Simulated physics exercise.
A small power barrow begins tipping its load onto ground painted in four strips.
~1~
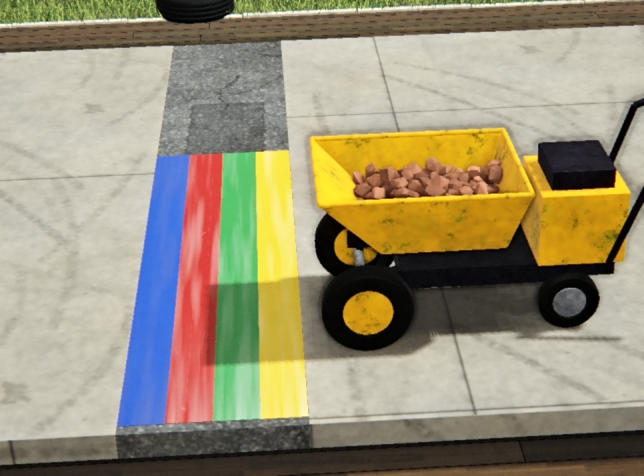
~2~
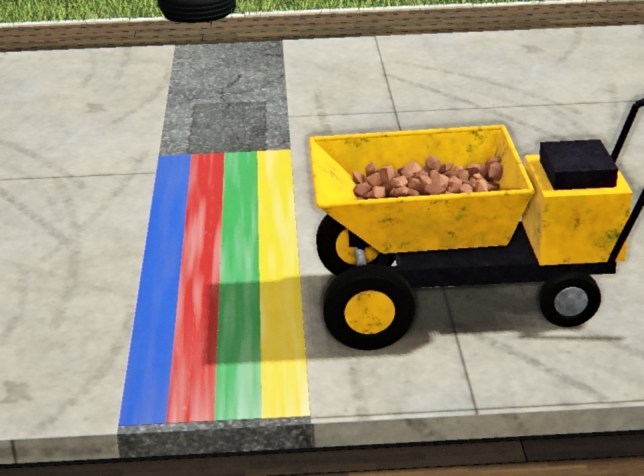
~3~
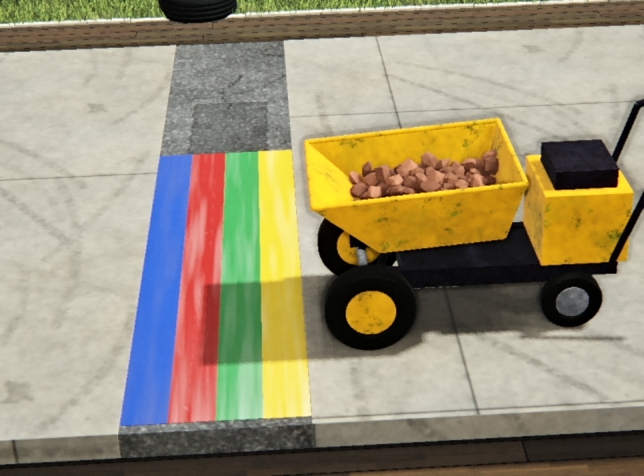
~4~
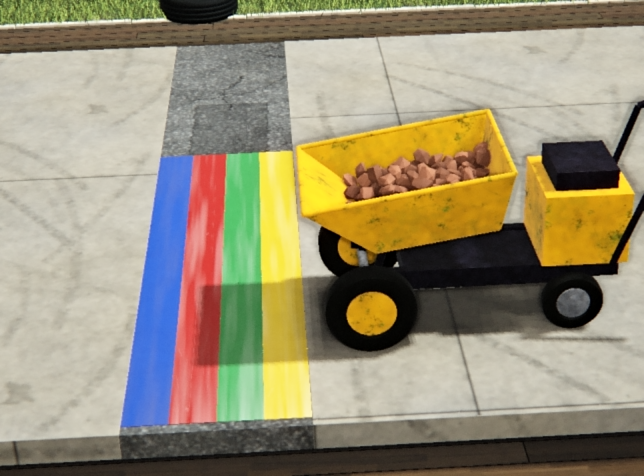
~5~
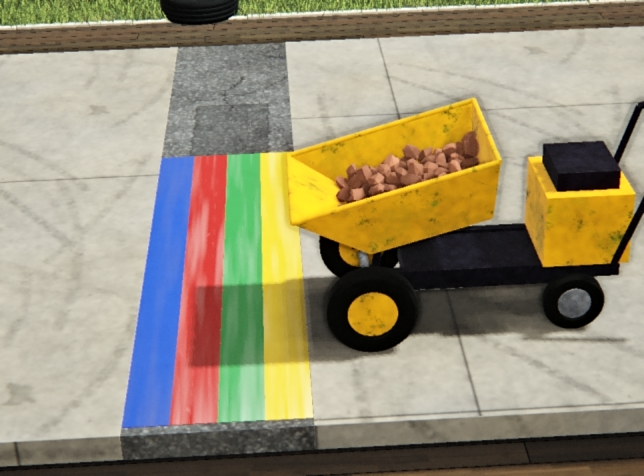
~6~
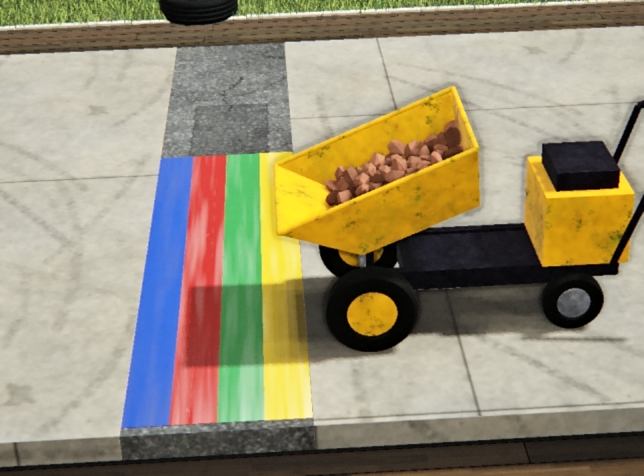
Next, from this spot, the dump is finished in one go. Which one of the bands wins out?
Red wins out.
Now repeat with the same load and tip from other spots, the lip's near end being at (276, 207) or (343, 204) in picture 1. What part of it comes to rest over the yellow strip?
First spot 0 per cent, second spot 0 per cent.
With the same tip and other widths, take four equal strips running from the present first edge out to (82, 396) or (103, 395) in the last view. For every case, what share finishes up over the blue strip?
In turn 10 and 10 in a hundred.
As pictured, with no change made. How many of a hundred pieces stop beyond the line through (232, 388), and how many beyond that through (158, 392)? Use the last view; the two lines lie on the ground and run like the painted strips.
Close to 70 and 20 per cent respectively.
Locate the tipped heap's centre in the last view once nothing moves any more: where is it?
Close to (195, 321) in the last view.
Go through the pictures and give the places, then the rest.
Lip of the skip at (319, 205), level; top of the load at (427, 185), lumps of rubble; yellow strip at (283, 379); green strip at (237, 381); red strip at (191, 384); blue strip at (145, 386), in the first picture.
Lip of the skip at (319, 206), tipped barely; top of the load at (440, 182), in the second picture.
Lip of the skip at (313, 209), tipped barely; top of the load at (450, 180), in the third picture.
Lip of the skip at (304, 215), tipped a little; top of the load at (453, 184), in the fourth picture.
Lip of the skip at (293, 223), tipped clearly; top of the load at (443, 169), in the fifth picture.
Lip of the skip at (279, 234), tipped clearly; top of the load at (437, 158); yellow strip at (287, 380); green strip at (241, 383); red strip at (195, 385); blue strip at (150, 388), in the sixth picture.
Soon after the last picture, skip tipped steeply; all in the skip.
A little later, skip tipped right over; about two thirds in the skip; a small part over the green strip; about a quarter over the red strip; a stray few over the blue strip.
Later still, skip tipped right over; about a quarter in the skip; a small part over the green strip; about a third over the red strip; about a quarter over the blue strip; a small part off the paint.
At rest, skip tipped right over; about a quarter in the skip; none over the yellow strip; a small part over the green strip; about a third over the red strip; about a quarter over the blue strip; a small part off the paint.
